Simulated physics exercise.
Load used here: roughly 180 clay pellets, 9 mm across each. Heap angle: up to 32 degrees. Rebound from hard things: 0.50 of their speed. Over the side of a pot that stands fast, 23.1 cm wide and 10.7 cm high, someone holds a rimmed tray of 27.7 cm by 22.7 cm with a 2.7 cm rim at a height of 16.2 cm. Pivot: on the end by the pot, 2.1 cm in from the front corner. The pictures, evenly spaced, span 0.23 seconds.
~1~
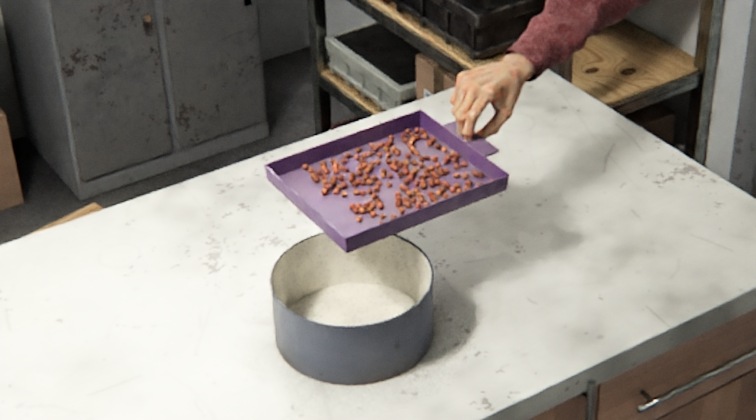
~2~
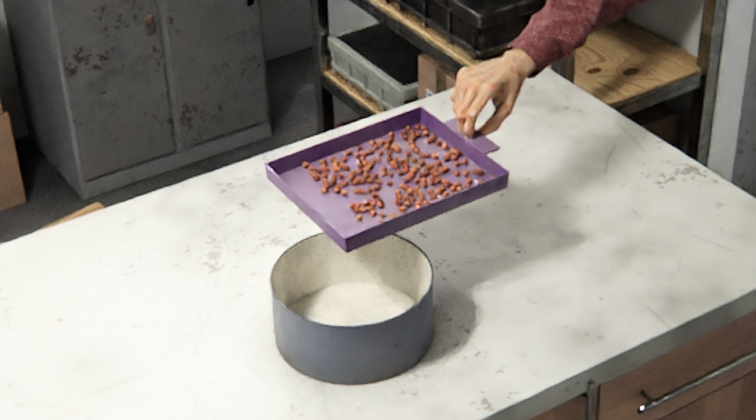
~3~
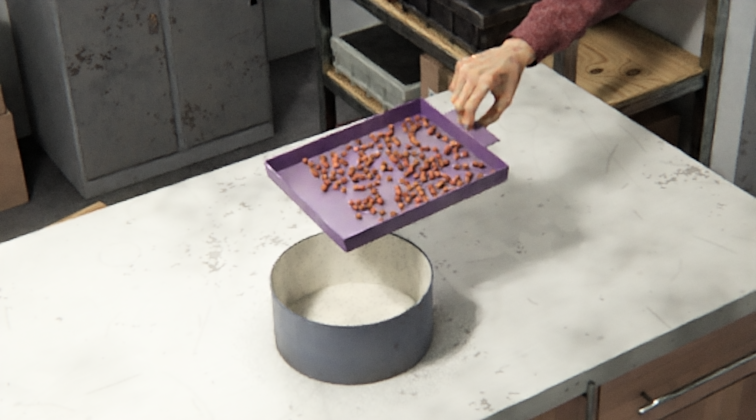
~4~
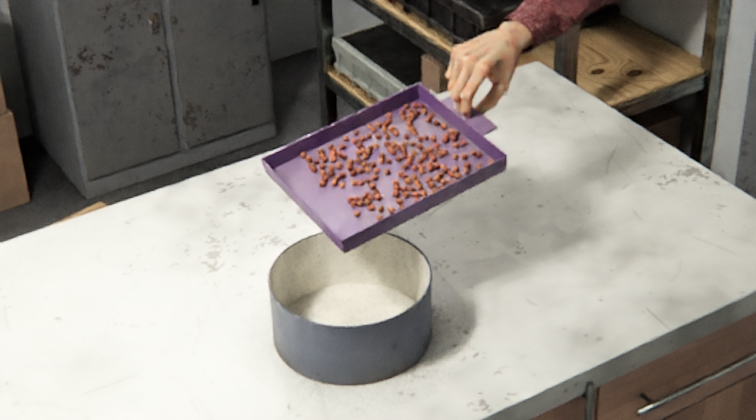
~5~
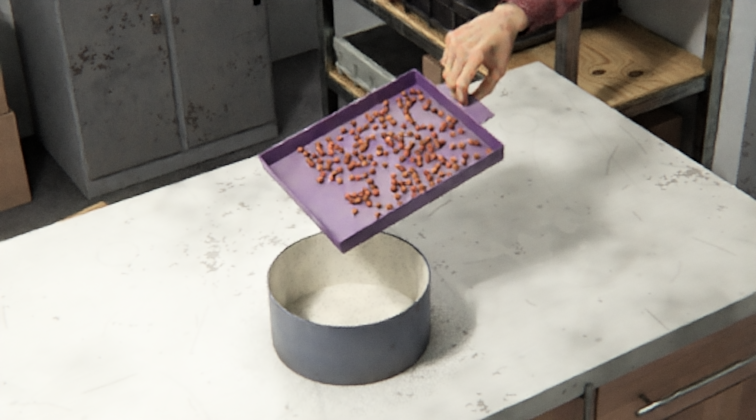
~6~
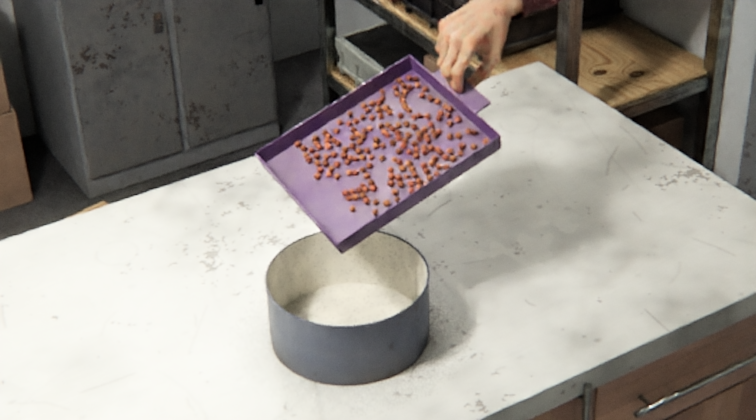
The clip shows a hand holding a purple rimmed tray of small reddish-brown pellets above a round grey pot on a worn white table, then gradually raising the handle end so the tray slants down toward the lower left.
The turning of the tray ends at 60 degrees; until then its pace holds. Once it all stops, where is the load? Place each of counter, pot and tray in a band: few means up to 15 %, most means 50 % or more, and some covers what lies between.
Counter: Few; pot: Some; left on the tray: Most.
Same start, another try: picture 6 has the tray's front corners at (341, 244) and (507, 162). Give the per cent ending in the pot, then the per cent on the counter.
Final per cent - pot 10, counter 0.
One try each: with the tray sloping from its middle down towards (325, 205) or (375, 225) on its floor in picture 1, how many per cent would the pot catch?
That would be close to 0 per cent and then close to 20 per cent.
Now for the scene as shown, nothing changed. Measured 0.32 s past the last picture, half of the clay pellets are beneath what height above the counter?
Roughly 22 centimetres, more or less.
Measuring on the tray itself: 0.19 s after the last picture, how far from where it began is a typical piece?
I'd say close to 3 centimetres.
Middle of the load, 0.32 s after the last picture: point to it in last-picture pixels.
Look about (335, 187) in the last view.
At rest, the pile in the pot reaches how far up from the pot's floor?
Roughly 1.5 cm up.
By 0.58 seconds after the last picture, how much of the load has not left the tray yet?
Reading: Approx. 85%.
Then, 0.19 s after the last picture, tilt 40 degrees; the tray holds 100 %, the pot 0 %.
Then, 0.32 s after the last picture, tilt 54 degrees; the tray holds 100 %, the pot 0 %.
Then, 0.58 s after the last picture, tilt 60 degrees; the tray holds 85 %, the pot 5 %.
In the end, counter 0 %, pot 20 %, tray 75 %.
